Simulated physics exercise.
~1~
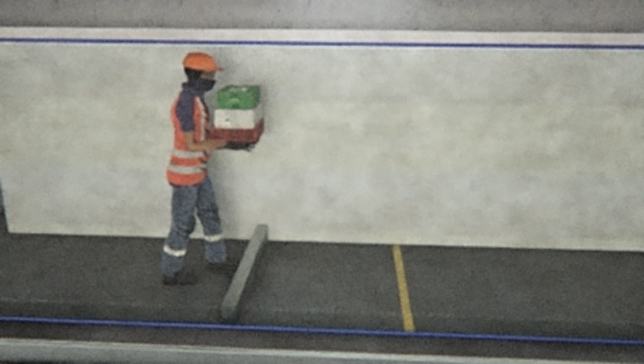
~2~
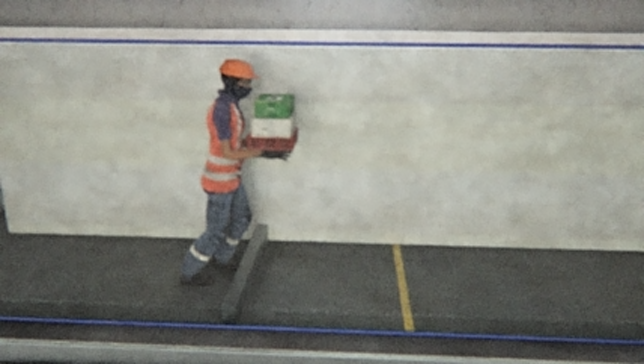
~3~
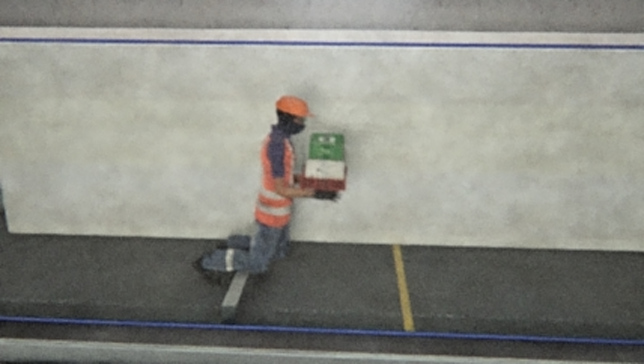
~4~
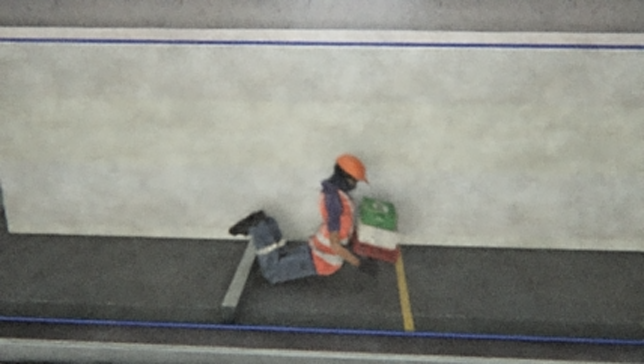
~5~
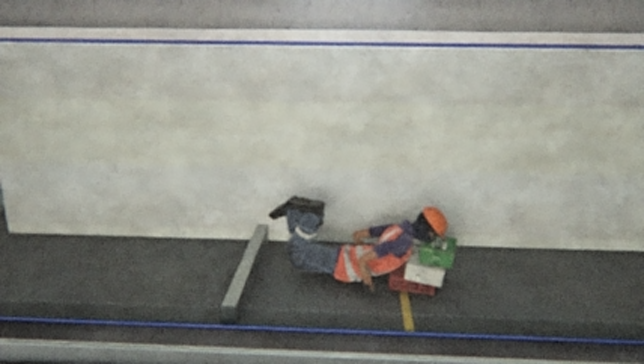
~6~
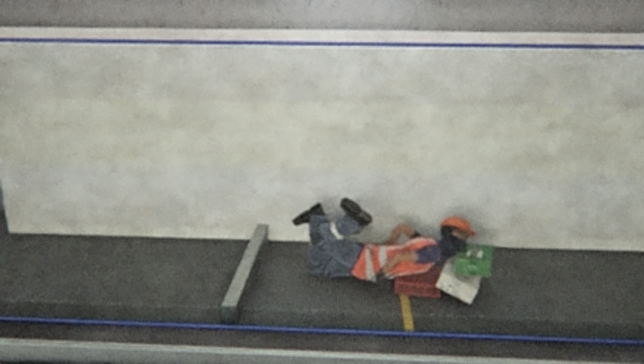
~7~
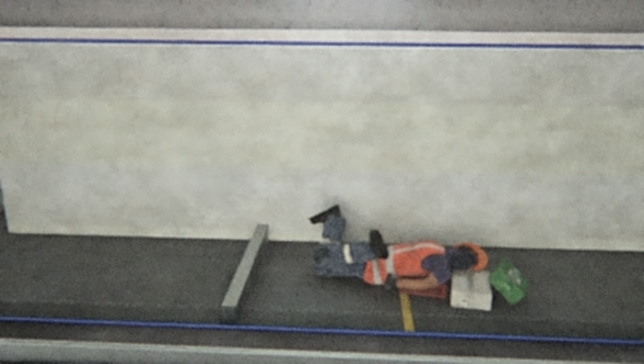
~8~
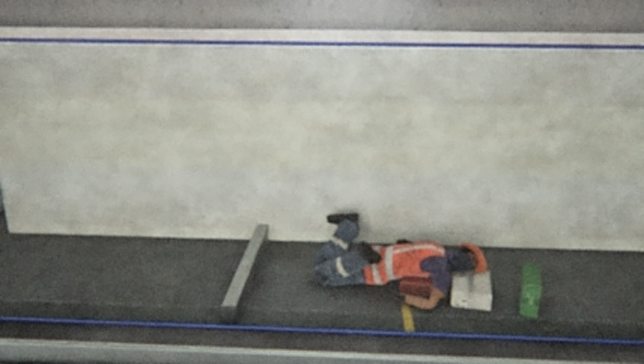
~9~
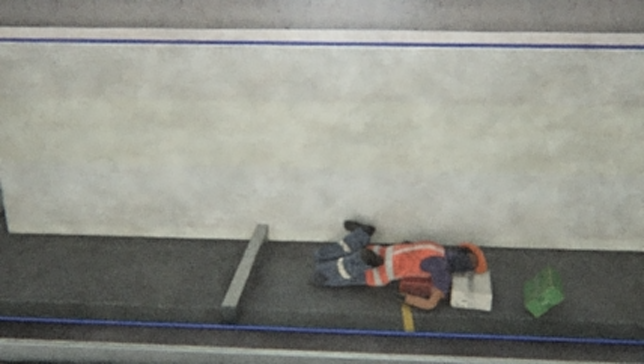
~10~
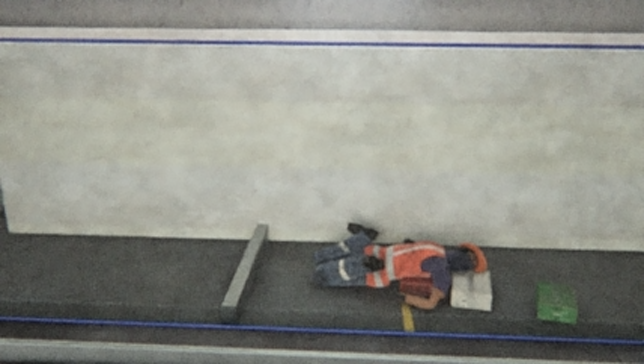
To begin with, a figure in an orange cap and reflective vest stands on a dark floor before a pale wall, holding a red crate with a white parcel and a green one stacked on top. The figure tips forward to the right, knees folding beside a low grey rail. It drops past the rail and pitches onto its front, carrying the pile down near the yellow line. The stack slides apart, and the green parcel tumbles away to the right. Finally the figure lies face down, with the crate, both parcels and its head all past the line.
